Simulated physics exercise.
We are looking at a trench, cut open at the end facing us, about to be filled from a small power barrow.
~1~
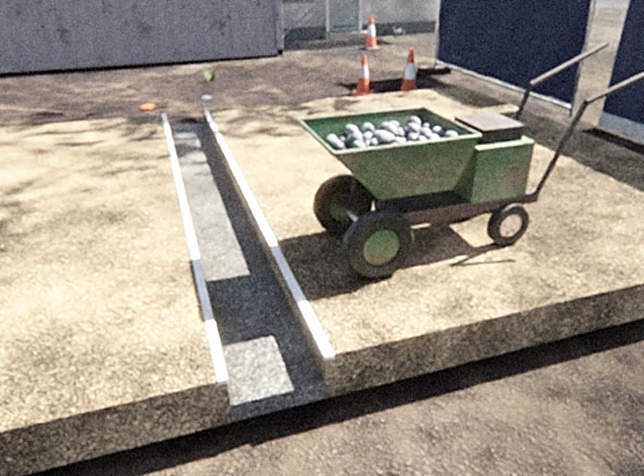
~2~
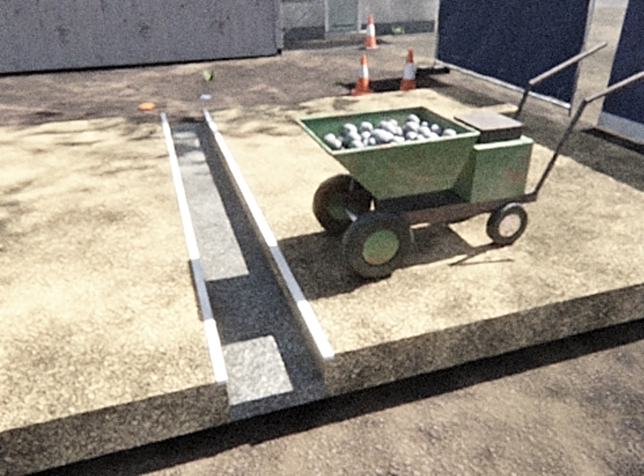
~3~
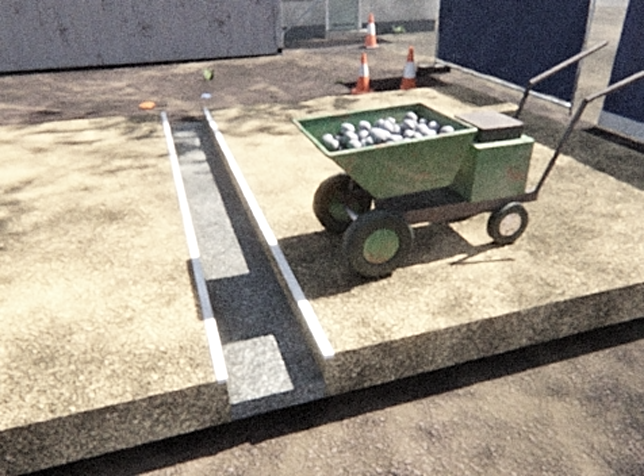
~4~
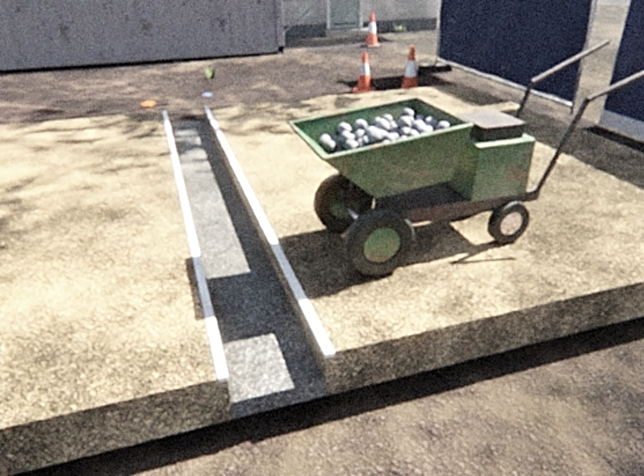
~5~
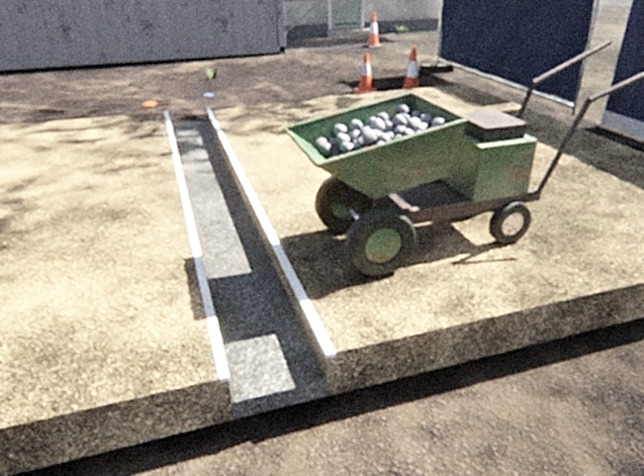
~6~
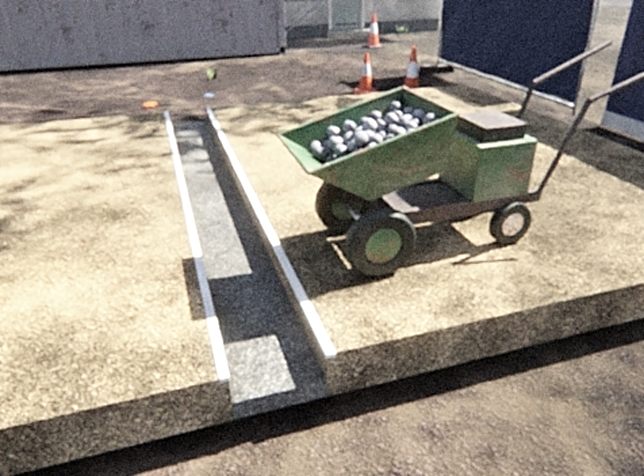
A green power barrow loaded with round grey cobbles stood to the right of a shallow trench, and its skip, level at first, slowly tilted forward to the left while the wheels stayed put.
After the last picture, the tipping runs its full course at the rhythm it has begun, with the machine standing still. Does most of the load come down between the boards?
The trench is likely to gain the main share of it.
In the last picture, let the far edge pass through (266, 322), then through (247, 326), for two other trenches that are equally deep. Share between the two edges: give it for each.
Close to 10 per cent in the first, close to 40 per cent in the second.
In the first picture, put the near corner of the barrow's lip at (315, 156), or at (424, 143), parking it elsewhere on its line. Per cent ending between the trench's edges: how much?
Okay, so the first one ends at 60 % and the second at 30 %.
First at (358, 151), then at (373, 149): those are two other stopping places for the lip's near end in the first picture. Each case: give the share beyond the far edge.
In order, 0 % followed by 0 %.
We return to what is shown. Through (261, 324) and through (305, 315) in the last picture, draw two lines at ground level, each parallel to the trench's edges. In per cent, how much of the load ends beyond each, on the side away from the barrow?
50 and 80 in a hundred.
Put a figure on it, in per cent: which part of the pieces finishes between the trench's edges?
About 75 per cent.
Soon after the last picture, skip tipped steeply; all in the skip.
A little later, skip tipped right over; about two thirds in the skip; about a third in or heaped over the trench.
Later still, skip tipped right over; about a quarter in the skip; most in or heaped over the trench; a stray few beyond it.
At rest, skip tipped right over; about a quarter in the skip; most in or heaped over the trench; a stray few beyond it.
